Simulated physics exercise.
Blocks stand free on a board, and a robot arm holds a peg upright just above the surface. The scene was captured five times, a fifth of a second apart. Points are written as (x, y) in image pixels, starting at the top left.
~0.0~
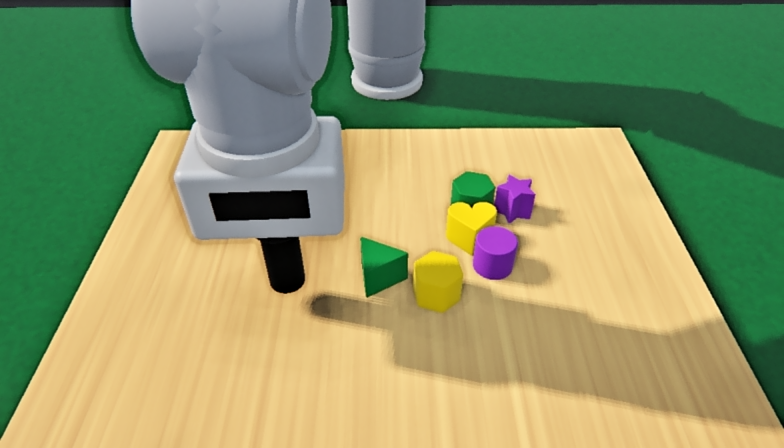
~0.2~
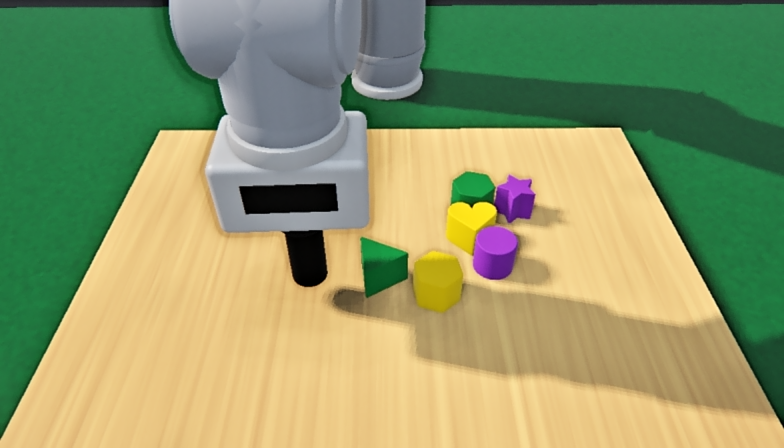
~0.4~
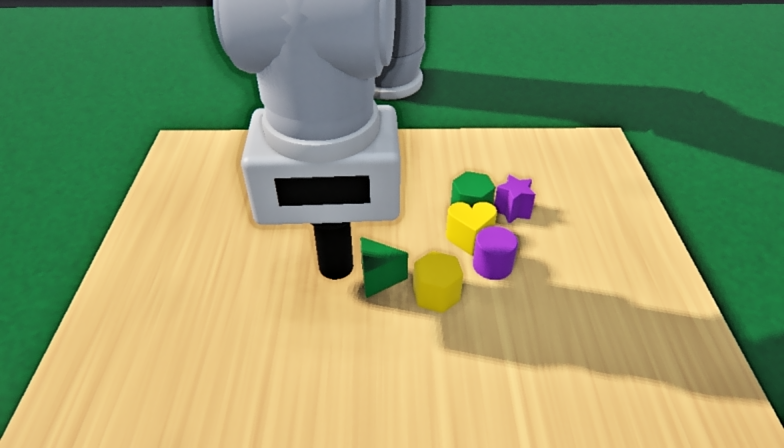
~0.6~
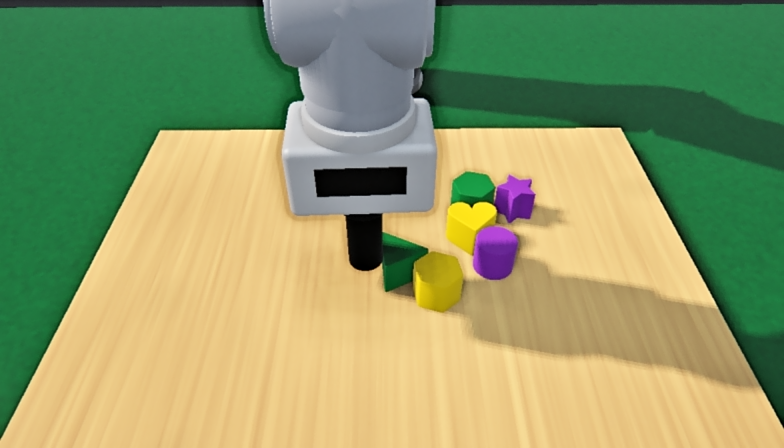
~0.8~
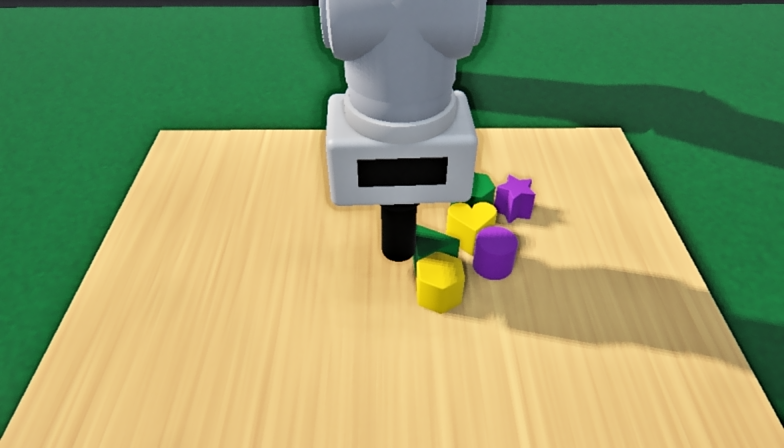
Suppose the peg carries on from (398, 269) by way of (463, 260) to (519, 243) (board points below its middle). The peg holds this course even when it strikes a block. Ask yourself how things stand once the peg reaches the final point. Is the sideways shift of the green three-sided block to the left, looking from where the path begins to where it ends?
I'd say no.
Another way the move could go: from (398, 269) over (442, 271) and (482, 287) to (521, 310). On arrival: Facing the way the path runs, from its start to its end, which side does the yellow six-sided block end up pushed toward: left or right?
Shifted right.
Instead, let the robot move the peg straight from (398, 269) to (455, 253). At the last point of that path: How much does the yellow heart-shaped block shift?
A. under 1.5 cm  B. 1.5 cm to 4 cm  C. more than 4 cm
Answer: B.
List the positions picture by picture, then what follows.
In the first picture, tip of the peg at (288, 281), middles of tops, green three-sided block at (378, 253), yellow six-sided block at (439, 268), yellow heart-shaped block at (473, 213), purple disc at (497, 239), purple star at (518, 186).
In the second picture, peg at (310, 275), nothing pushed.
In the third picture, peg at (336, 267), nothing pushed.
In the fourth picture, peg at (366, 259), green three-sided block at (399, 248).
In the fifth picture, peg at (399, 250), green three-sided block at (431, 239), yellow six-sided block at (441, 269), yellow heart-shaped block at (473, 213), purple disc at (497, 239), purple star at (518, 186).
The first path, step by step. One third of the way, peg at (444, 244); green three-sided block at (477, 238); yellow six-sided block at (447, 270), turned 20° clockwise; yellow heart-shaped block at (478, 212); purple disc at (526, 237).
Two thirds of the way, peg at (486, 236); green three-sided block at (519, 237), turned 25° clockwise; yellow six-sided block at (447, 270), turned 20° clockwise; yellow heart-shaped block at (497, 205), turned 40° anticlockwise; purple disc at (558, 233).
At the end, peg at (524, 224); green three-sided block at (538, 240), turned 65° clockwise; yellow six-sided block at (447, 270), turned 20° clockwise; yellow heart-shaped block at (510, 196), turned 65° anticlockwise; purple disc at (572, 235); purple star at (525, 178).
